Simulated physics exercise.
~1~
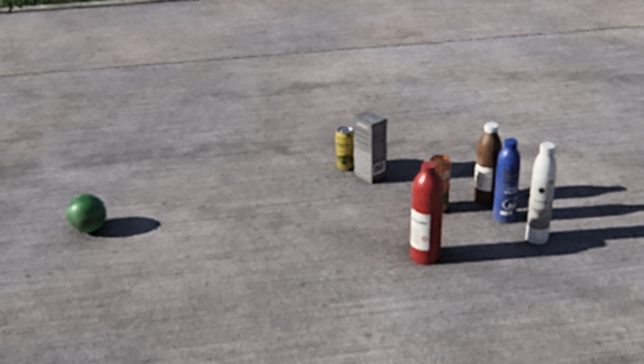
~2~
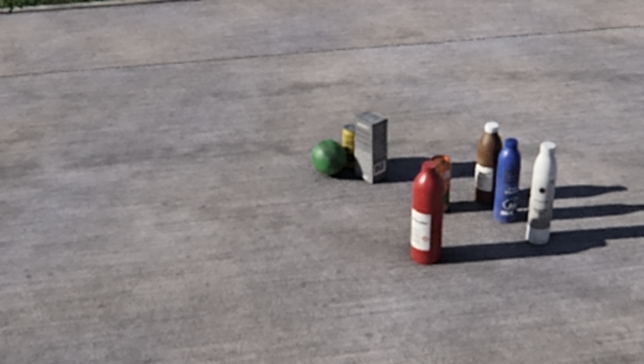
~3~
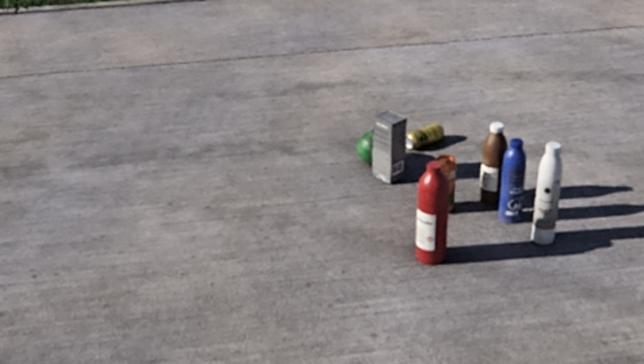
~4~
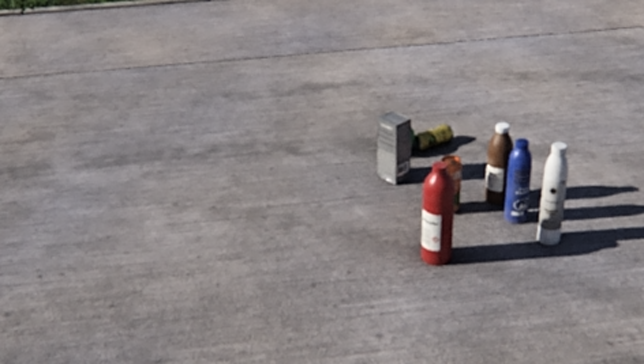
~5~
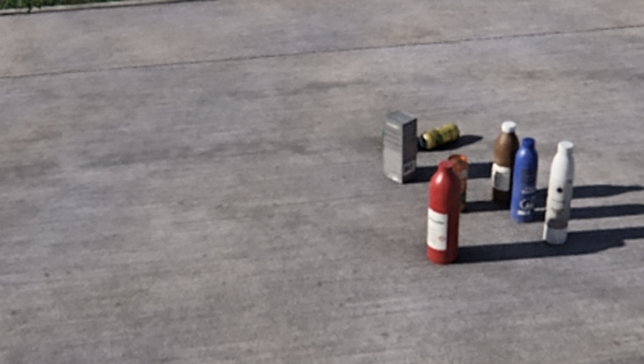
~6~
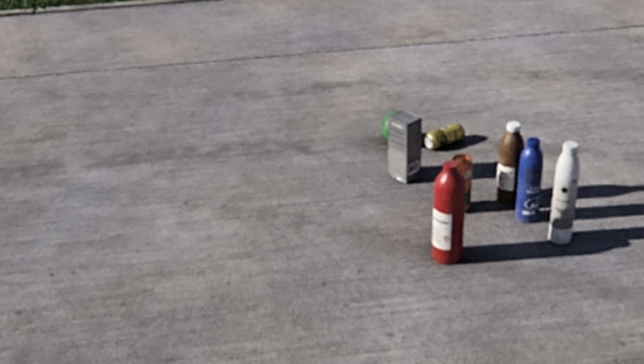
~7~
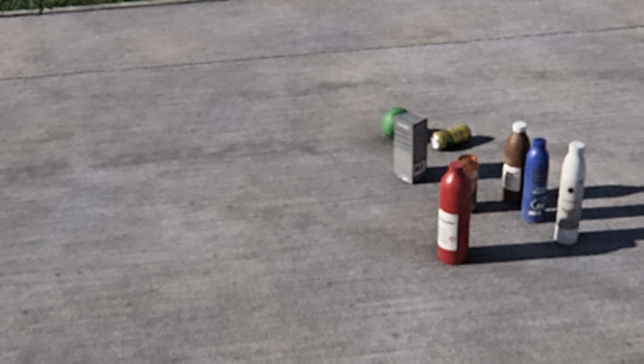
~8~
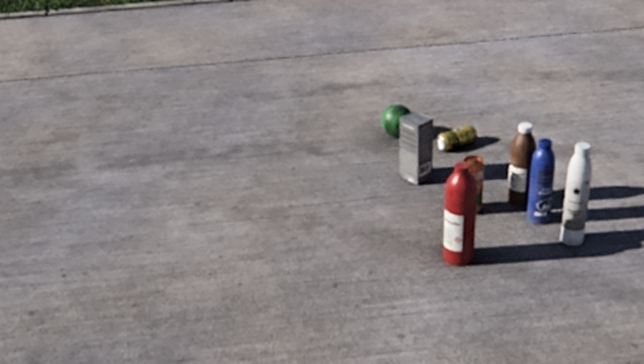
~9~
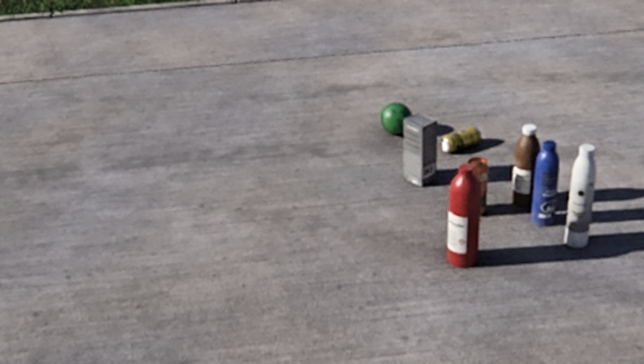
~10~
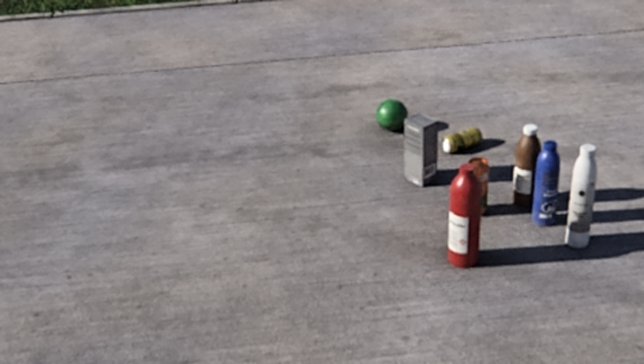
A red bottle stands nearest on a sunlit grey concrete floor, seen from slightly above, with brown, blue and white bottles to its right and an orange can partly hidden behind it. Farther back stand a yellow can and a grey carton, while a green ball is off to the left. The ball rolls right and reaches the yellow can, which topples and ends up behind the carton. The ball passes out of sight behind the carton, then reappears and drifts slowly back to the left. It ends behind and left of the upright carton, with only the yellow can lying over.
